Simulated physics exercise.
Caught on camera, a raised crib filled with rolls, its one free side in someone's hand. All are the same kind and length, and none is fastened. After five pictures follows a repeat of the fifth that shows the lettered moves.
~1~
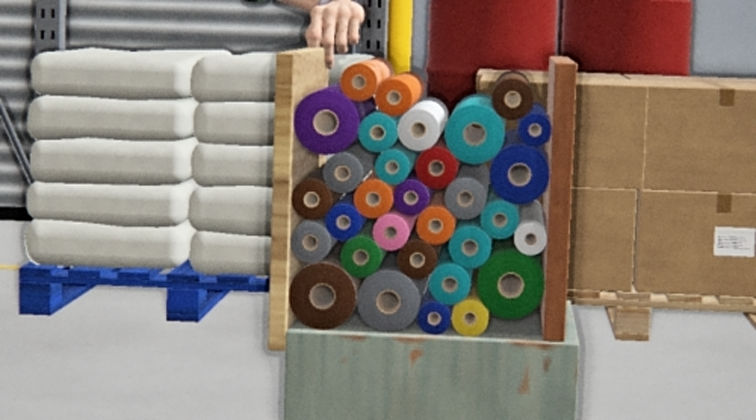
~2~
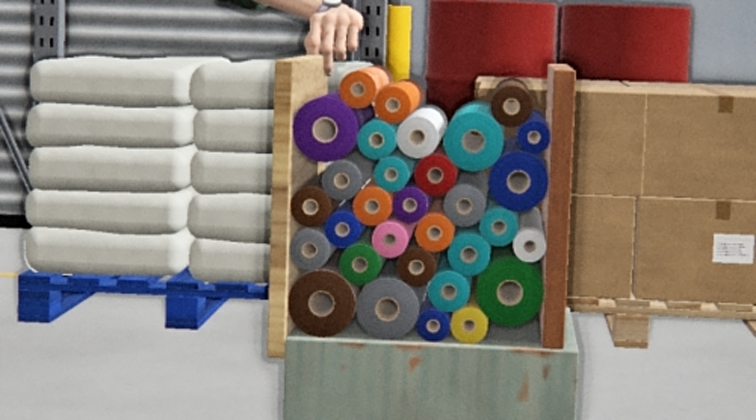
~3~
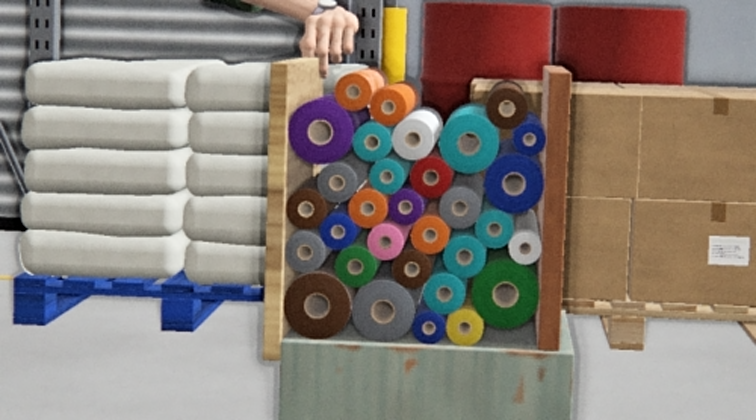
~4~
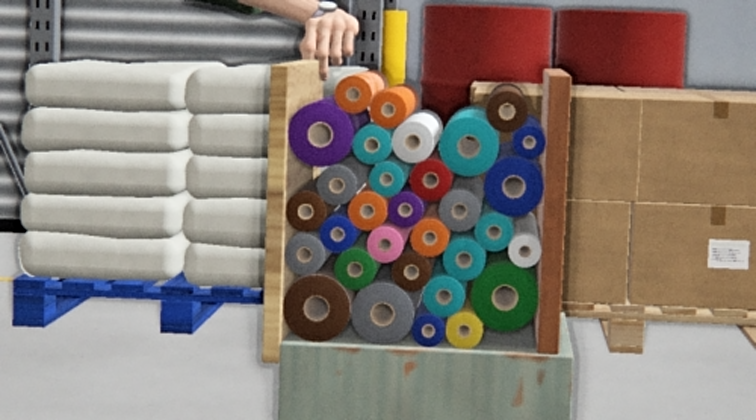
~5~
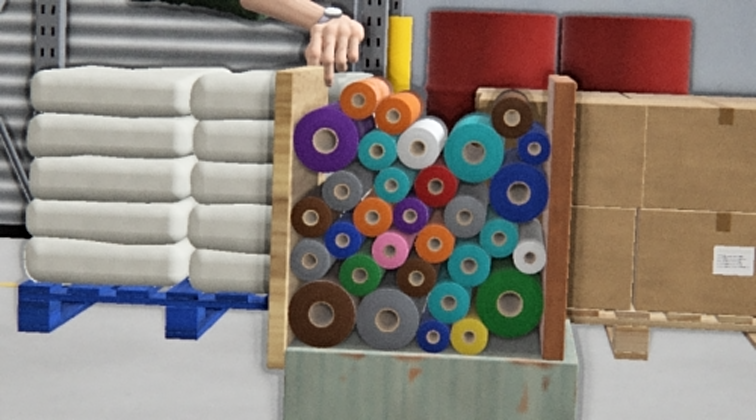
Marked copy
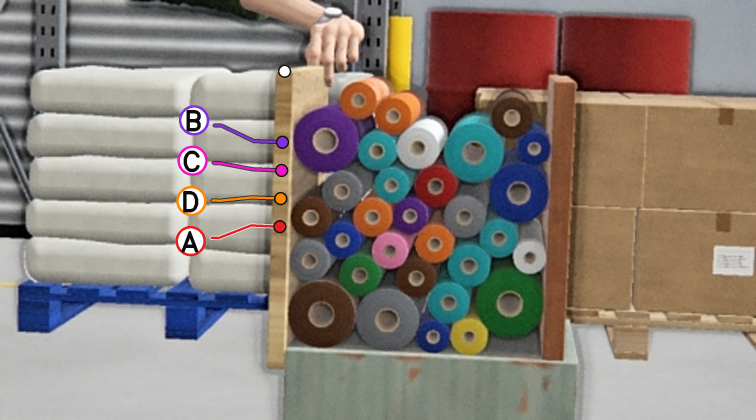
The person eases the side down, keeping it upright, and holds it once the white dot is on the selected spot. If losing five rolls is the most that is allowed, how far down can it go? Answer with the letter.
The answer is mark A.
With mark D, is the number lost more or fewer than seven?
It loses fewer than seven.
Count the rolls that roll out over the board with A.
It comes to two.
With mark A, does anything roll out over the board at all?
At A: Yes.
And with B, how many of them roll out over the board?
With B, none.
On the marked copy, A at (280, 226); B at (282, 142); C at (281, 170); D at (281, 198); the white dot at (284, 71).
With A. Early on, top of the board (293, 140).
Further on, top of the board (290, 220).
At the end, top of the board (290, 226), two out over the board.
As for the rest, B none out over the board; C none out over the board; D none out over the board.
